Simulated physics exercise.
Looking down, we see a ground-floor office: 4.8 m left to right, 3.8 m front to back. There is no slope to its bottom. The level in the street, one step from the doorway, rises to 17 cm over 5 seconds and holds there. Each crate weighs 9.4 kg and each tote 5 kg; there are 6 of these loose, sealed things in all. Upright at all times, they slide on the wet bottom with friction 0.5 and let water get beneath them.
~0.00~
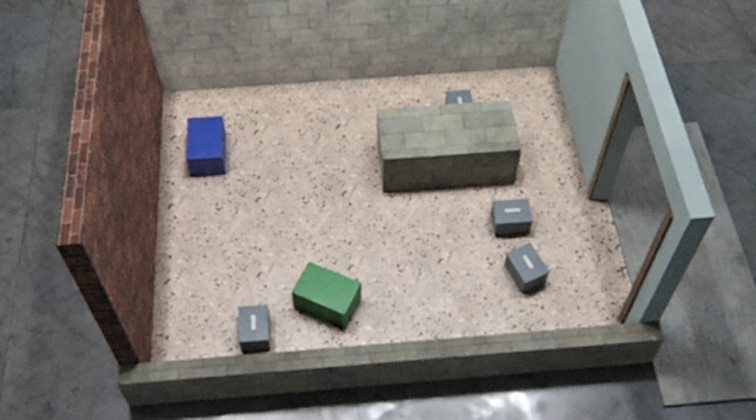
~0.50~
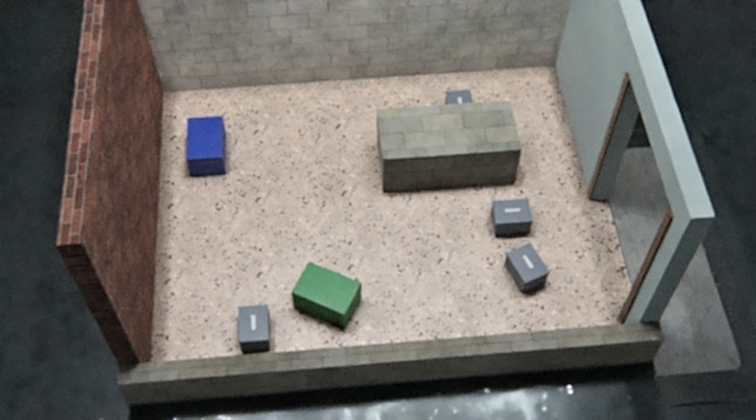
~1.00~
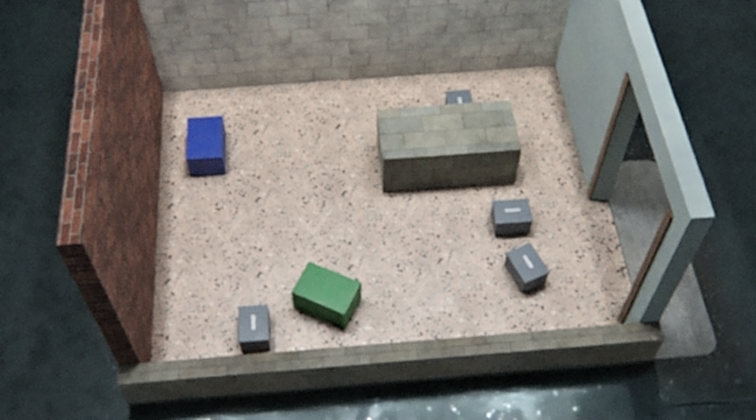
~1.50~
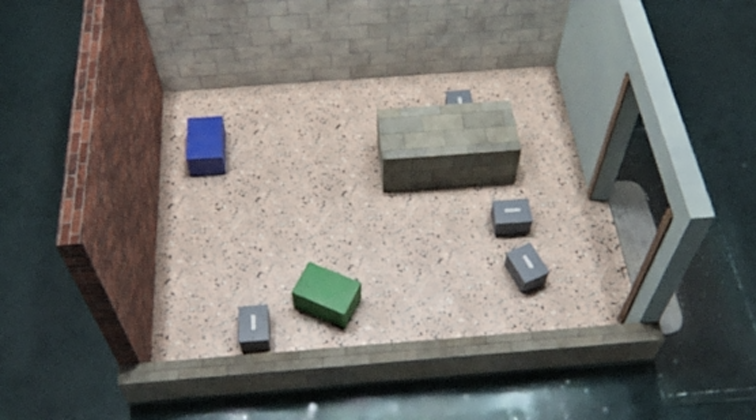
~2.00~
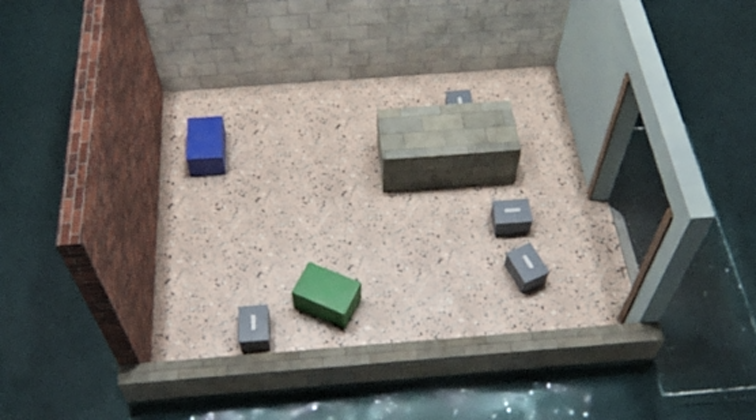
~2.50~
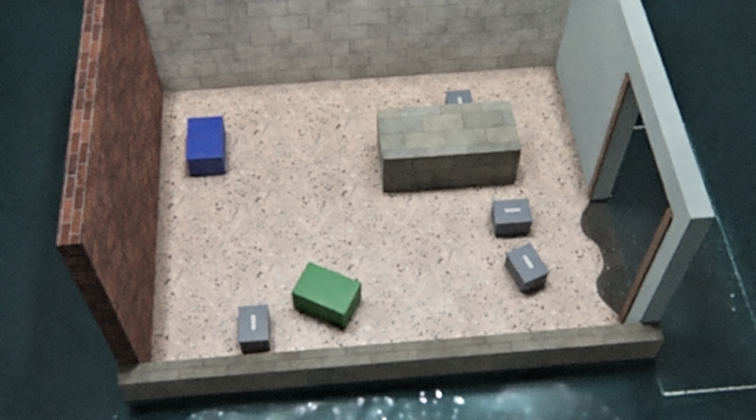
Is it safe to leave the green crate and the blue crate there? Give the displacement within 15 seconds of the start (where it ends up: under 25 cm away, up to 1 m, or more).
Outcome: Green crate heads well off, blue crate heads well off.
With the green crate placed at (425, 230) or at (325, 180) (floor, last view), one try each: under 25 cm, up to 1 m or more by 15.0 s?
The first start leaves it well away, the second leaves it slightly displaced.
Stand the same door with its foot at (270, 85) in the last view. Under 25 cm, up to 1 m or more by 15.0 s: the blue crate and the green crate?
Blue crate: Long trip; green crate: Long trip.
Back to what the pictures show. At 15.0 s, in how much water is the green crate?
13 cm or so.
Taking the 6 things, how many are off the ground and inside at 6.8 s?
Of them, 1.
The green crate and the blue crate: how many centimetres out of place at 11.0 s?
Shifts: Around 200 and 80 cm.
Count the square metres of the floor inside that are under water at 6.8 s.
Roughly 10.5 m2 of it is wet.
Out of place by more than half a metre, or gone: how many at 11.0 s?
Answer: 5.
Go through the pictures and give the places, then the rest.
In the first frame, the green crate at (326, 287), on the bottom; the blue crate at (204, 137) rests on the ground; 0.0 m2 under water; 0 of 6 have shifted.
In the second frame, the green crate at (326, 287), on the bottom; the blue crate at (204, 137), on the bottom; water covers 0.0 m2; 0 of 6 have shifted.
In the third frame, the green crate at (326, 287) rests on the ground; the blue crate at (204, 137) rests on the ground; water covers 0.0 m2; 0 of 6 have shifted.
In the fourth frame, the green crate at (326, 287), on the bottom; the blue crate at (204, 137), on the bottom; water covers 0.0 m2; 0 of 6 have shifted.
In the fifth frame, the green crate at (326, 287) rests on the ground; the blue crate at (204, 137), on the bottom; water covers 0.0 m2; 0 of 6 have shifted.
In the sixth frame, the green crate at (326, 287) rests on the ground; the blue crate at (204, 137) rests on the ground; water covers 0.1 m2; 0 of 6 have shifted.
After 3.5 s the green crate is near (326, 287), 0.0 m from its start, aground; the blue crate is near (204, 137), 0.0 m from its start, aground; 0 afloat.
After 6.8 s the green crate is near (305, 290), 0.2 m from its start, aground; the blue crate is near (204, 137), 0.0 m from its start, aground; 1 afloat.
After 11.0 s the green crate is near (182, 192), 1.9 m from its start, afloat; the blue crate is near (257, 99), 0.8 m from its start, afloat; 5 afloat.
After 15.0 s the green crate is near (243, 94), 2.7 m from its start, afloat; the blue crate is near (540, 93), 3.9 m from its start, afloat; 6 afloat.
